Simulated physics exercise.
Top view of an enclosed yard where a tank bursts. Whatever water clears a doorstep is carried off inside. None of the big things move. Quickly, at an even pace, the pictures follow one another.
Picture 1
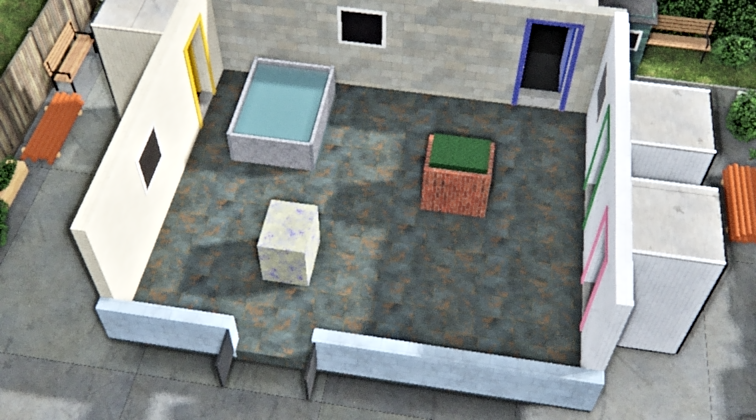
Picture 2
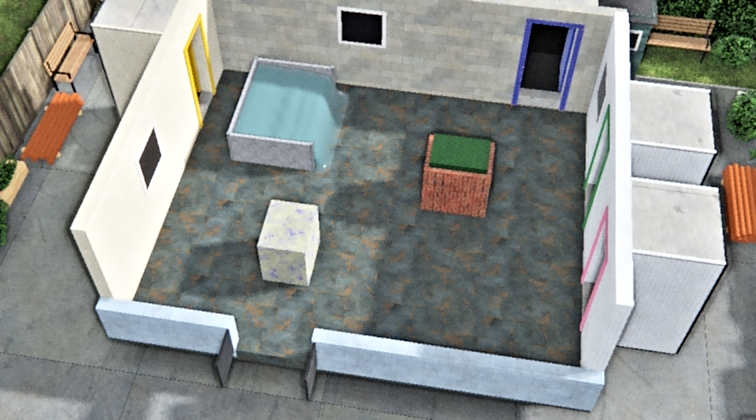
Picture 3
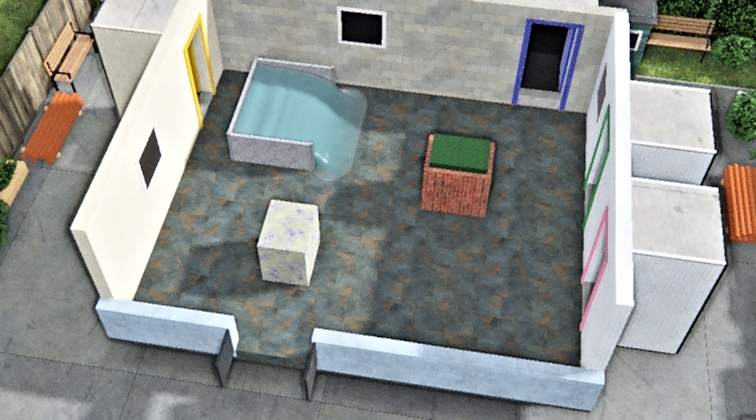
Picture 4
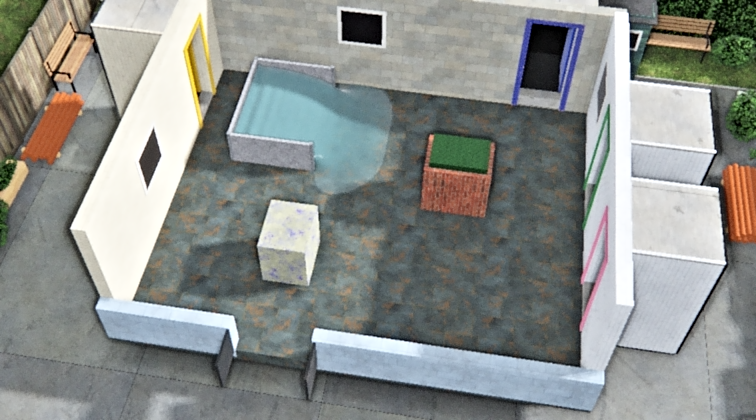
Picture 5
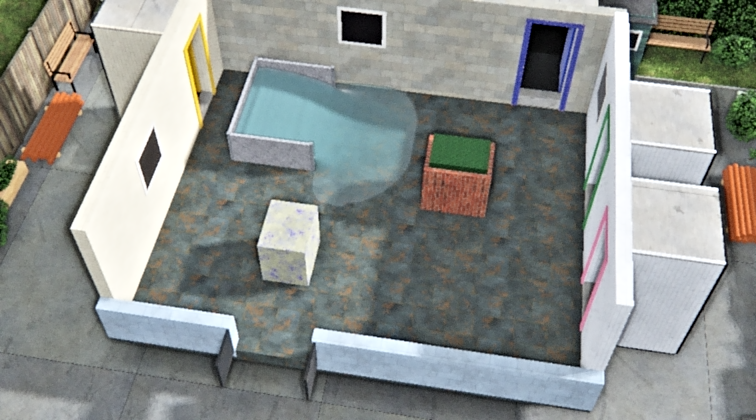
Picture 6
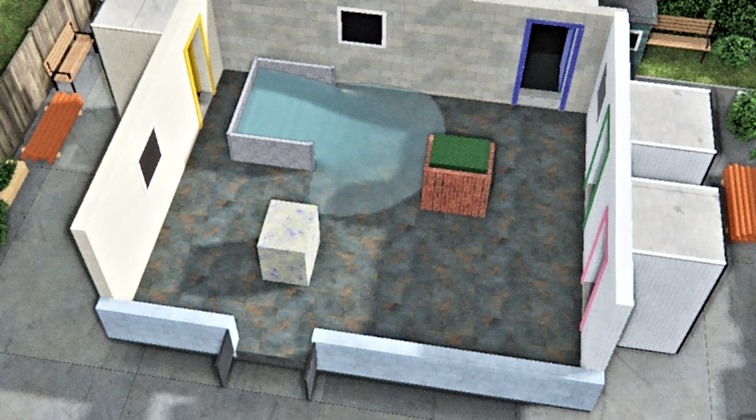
Water pouring from the open right side of a grey tank, spreading across a walled yard's dark floor toward a brick block.
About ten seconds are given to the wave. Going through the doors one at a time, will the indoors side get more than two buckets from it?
Result: I expect the pink door to stay within two buckets, I expect the yellow door to stay within two buckets, I expect the green door to stay within two buckets, I expect the blue door to stay within two buckets.
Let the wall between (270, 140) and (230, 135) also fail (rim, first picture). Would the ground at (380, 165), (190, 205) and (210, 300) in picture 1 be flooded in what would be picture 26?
In the order you gave them, I get still bare, drenched, drenched.
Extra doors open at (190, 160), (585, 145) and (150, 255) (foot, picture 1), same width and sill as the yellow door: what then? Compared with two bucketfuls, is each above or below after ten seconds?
Taking the new doors in the order given: The first comes up short, the second tops it, the third comes up short.
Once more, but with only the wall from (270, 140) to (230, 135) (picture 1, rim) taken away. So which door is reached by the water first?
It's the yellow-painted one.
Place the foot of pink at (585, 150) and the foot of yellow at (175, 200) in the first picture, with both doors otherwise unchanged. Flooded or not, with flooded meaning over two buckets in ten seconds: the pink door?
I reckon the pink door tops it.
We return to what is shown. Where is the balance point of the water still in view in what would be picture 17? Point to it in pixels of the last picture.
Close to (409, 145), I reckon.
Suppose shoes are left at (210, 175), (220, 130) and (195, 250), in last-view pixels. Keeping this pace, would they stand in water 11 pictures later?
Result, in the order given: Not wetted / not wetted / not wetted.
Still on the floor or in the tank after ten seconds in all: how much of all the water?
Near 96 percent, give or take.
A moment on, water covers 30 % of the floor; the pink door not reached, the yellow door not reached, the green door not reached, the blue door wet at the sill, nothing in.
Next, water covers 40 % of the floor; the pink door not reached, the yellow door not reached, the green door wet at the sill, nothing in, the blue door wet at the sill, nothing in.
Then, water covers 60 % of the floor; the pink door wet at the sill, nothing in, the yellow door not reached, the green door wet at the sill, nothing in, the blue door wet at the sill, nothing in.
Later, water covers 70 % of the floor; the pink door wet at the sill, nothing in, the yellow door not reached, the green door wet at the sill, nothing in, the blue door under two buckets in.
In the end, water covers 85 % of the floor; the pink door under two buckets in, the yellow door not reached, the green door wet at the sill, nothing in, the blue door under two buckets in.
